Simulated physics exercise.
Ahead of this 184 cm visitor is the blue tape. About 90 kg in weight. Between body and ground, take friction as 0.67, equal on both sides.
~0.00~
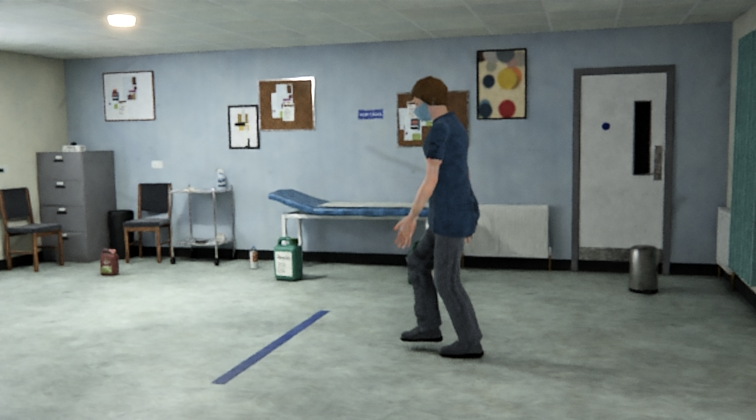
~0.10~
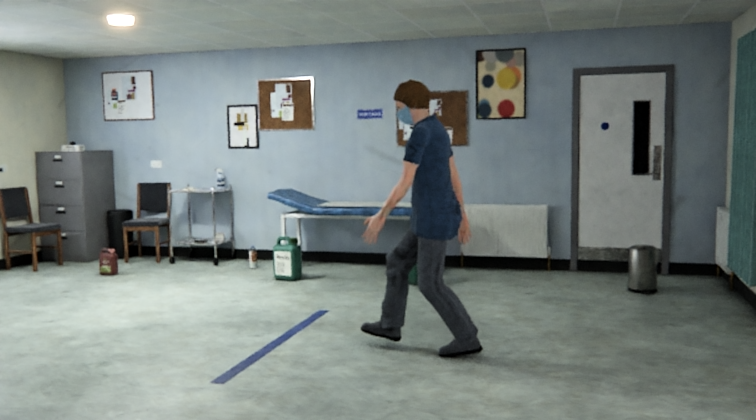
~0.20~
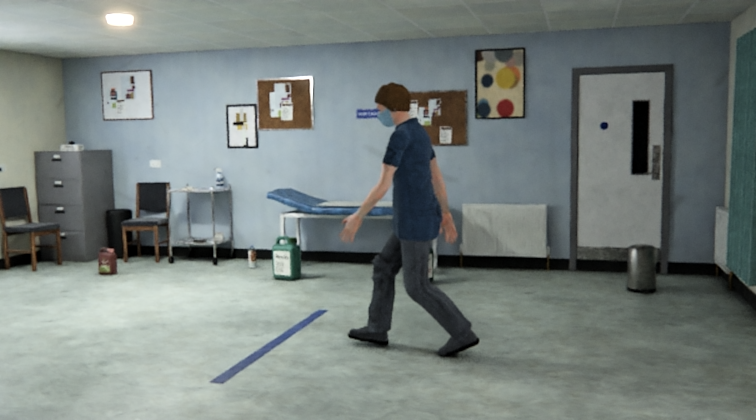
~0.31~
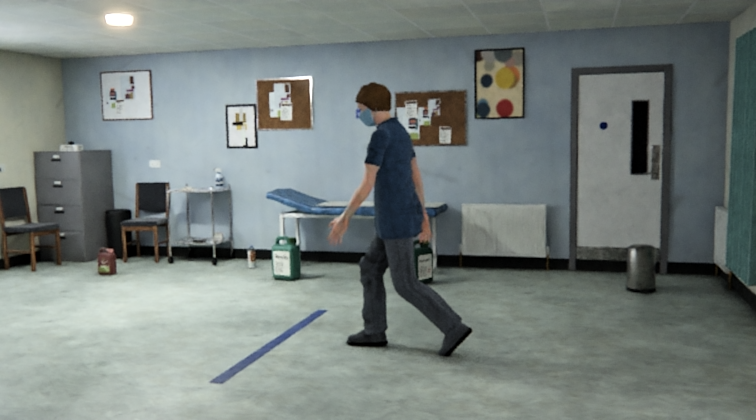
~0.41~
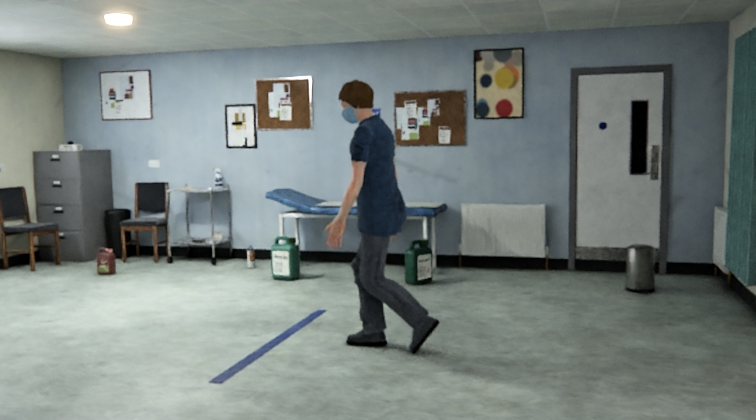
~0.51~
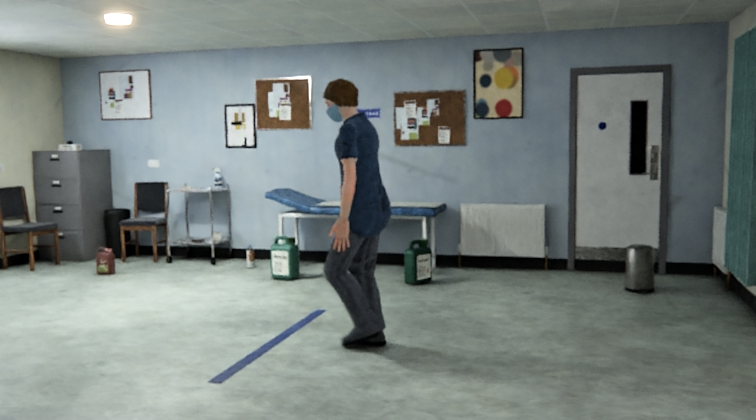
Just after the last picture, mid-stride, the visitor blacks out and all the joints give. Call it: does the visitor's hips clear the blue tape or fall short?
It falls short of the blue tape.
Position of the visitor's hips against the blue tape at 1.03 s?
About 35 cm short.
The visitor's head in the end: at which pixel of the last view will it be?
It comes to rest near pixel (211, 351).
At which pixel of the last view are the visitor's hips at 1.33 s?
(317, 299).
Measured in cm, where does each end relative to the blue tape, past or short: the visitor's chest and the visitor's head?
Visitor's chest 0 past, visitor's head 20 past.
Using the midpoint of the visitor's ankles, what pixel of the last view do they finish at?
(331, 335).
After 0.78 s the visitor's hips are 39 cm short of the blue tape, near (330, 247) in the last picture's view.
After 1.03 s the visitor's hips are 34 cm short of the blue tape, near (319, 298) in the last picture's view.
After 1.33 s the visitor's hips are 34 cm short of the blue tape, near (317, 299) in the last picture's view; the visitor's chest 6 cm short of the blue tape.
When all is still (2.4 s), visitor's hips stop short of the blue tape; visitor's head crosses the blue tape.
